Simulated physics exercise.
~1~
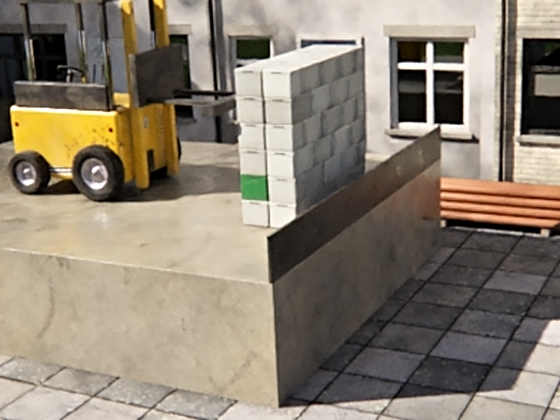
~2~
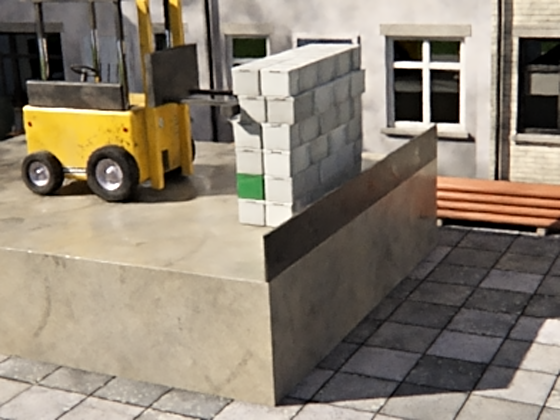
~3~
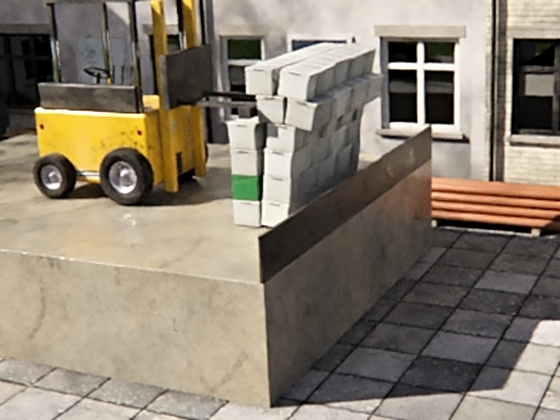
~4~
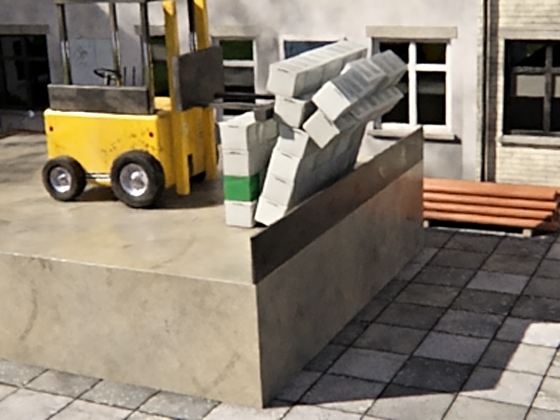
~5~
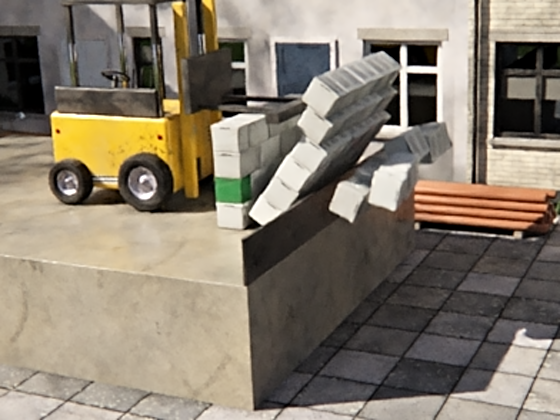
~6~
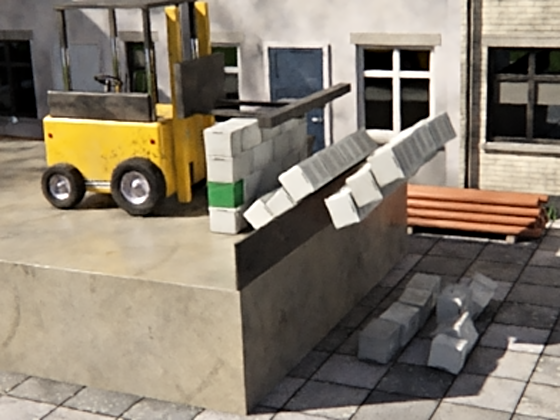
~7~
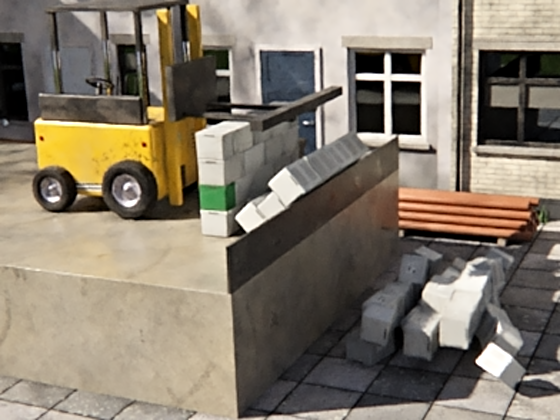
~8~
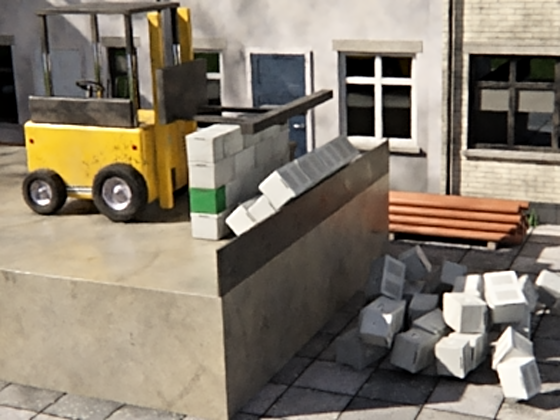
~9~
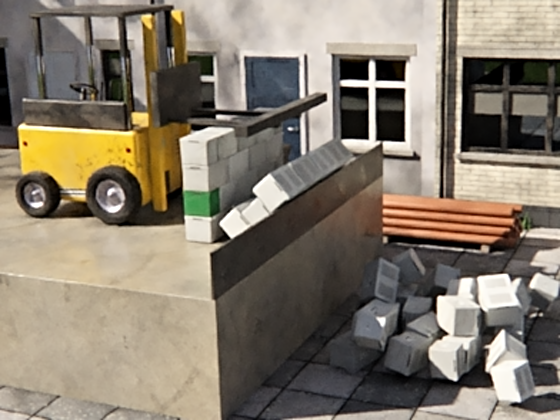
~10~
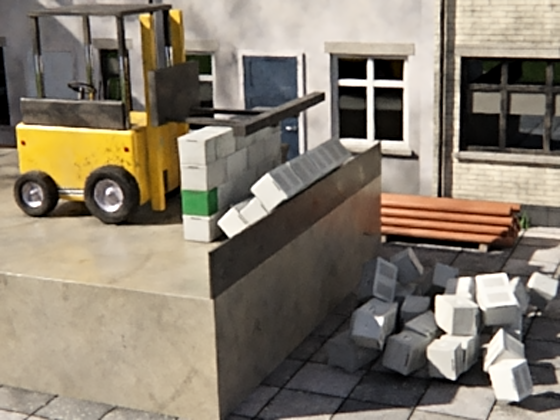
A yellow forklift pushes a beam into stacked pale blocks, toppling many over the ledge.
